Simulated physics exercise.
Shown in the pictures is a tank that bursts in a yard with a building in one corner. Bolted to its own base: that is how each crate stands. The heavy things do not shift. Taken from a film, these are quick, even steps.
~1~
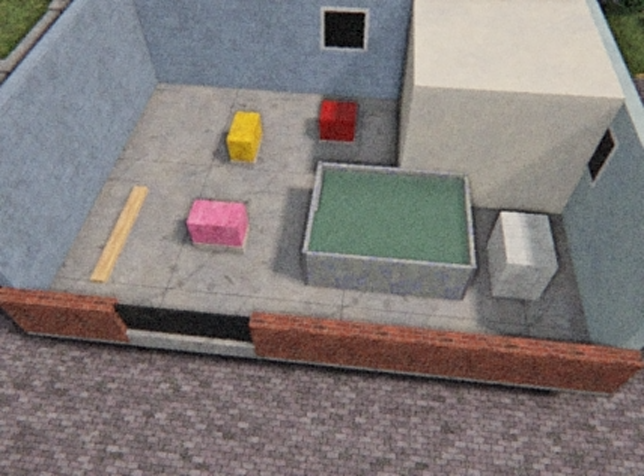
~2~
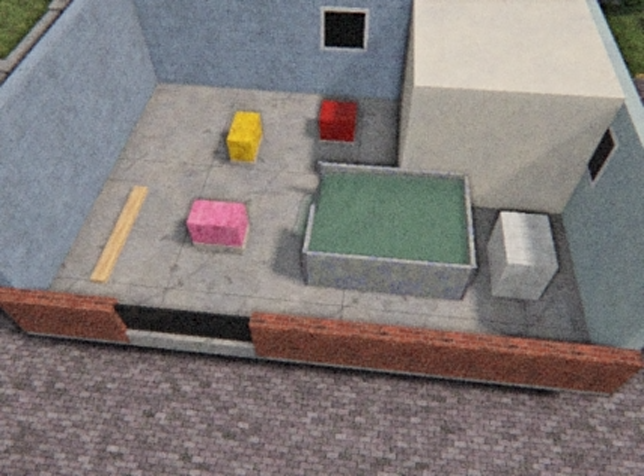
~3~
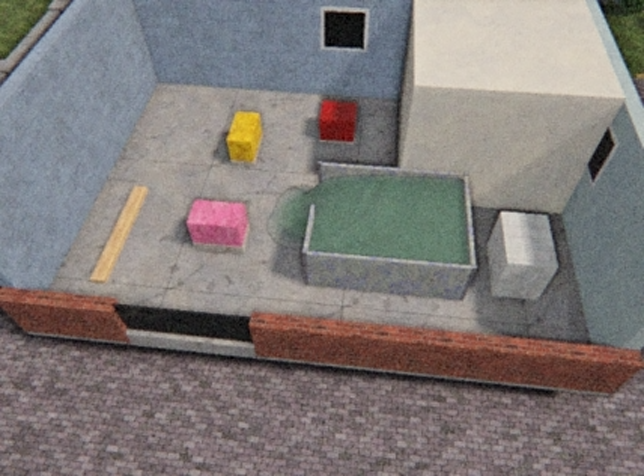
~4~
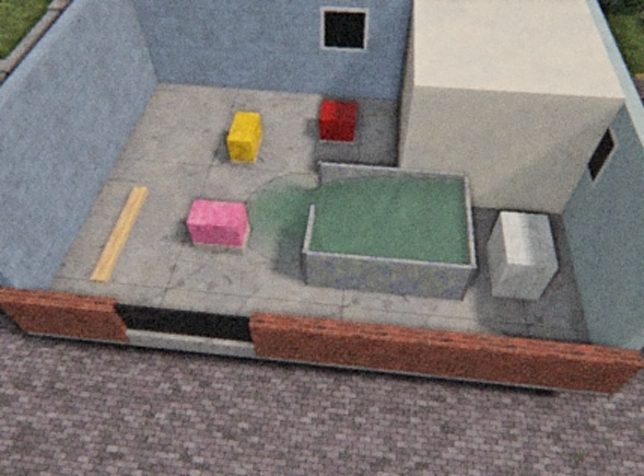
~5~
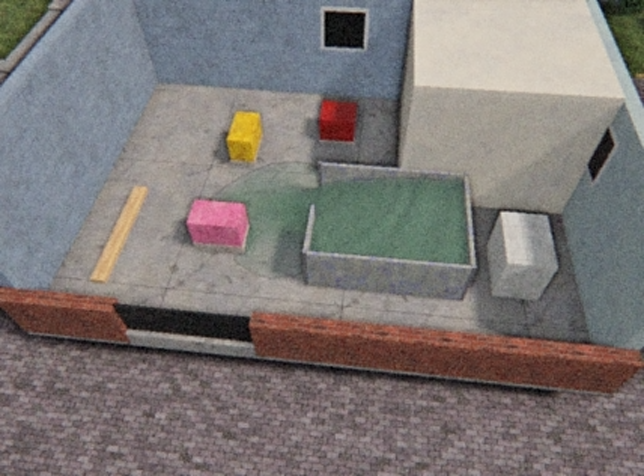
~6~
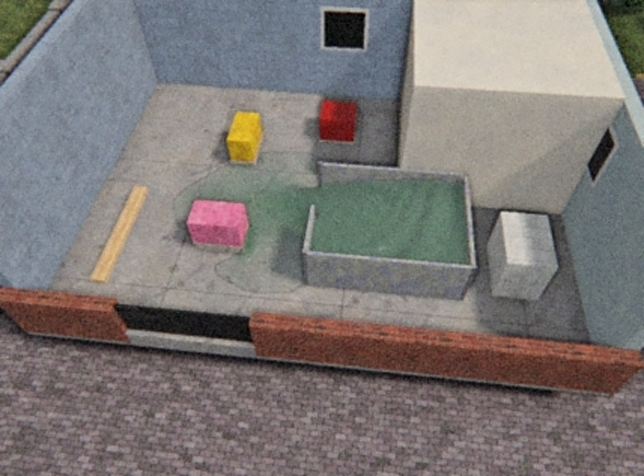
At first, green water sits still in an open grey tank in a walled yard with a building in one corner and coloured crates standing about. Then a gap opens in the tank's left side, and water pours out leftward, spreading thinly across the paving and around the pink crate.
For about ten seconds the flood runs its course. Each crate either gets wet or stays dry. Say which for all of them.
The yellow crate is hit by the water; the red crate is hit by the water; the pink crate is hit by the water.
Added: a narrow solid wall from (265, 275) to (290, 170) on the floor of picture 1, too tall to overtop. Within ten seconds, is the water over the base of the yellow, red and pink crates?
Verdict: Yellow crate is left alone, red crate gets reached, pink crate is left alone.
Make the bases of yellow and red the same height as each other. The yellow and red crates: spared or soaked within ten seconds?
Yellow crate: Flooded; red crate: Flooded.
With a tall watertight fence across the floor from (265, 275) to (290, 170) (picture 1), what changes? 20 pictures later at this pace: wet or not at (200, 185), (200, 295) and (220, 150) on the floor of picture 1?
As listed: No water, wet, not flooded.
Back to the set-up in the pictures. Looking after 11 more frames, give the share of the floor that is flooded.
Near 50 in a hundred.
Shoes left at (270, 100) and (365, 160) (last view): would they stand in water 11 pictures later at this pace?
Going in order, I'd say drenched for the first and clear for the second.
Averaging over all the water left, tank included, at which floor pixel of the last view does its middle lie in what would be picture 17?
Somewhere near (307, 222).
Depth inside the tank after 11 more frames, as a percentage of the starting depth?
Near 60 in a hundred.
A moment on, water covers 30 % of the floor; the yellow crate water round its plinth, the red crate water round its plinth, the pink crate water round its plinth.
Next, water covers 50 % of the floor; the yellow crate water round its plinth, the red crate water round its plinth, the pink crate water round its plinth.
Then, water covers 65 % of the floor; the yellow crate water round its plinth, the red crate water round its plinth, the pink crate water round its plinth.
Later, water covers 90 % of the floor; the yellow crate water round its plinth, the red crate water round its plinth, the pink crate water round its plinth.
In the end, water covers 95 % of the floor; the yellow crate was topped, the red crate was topped, the pink crate was topped.
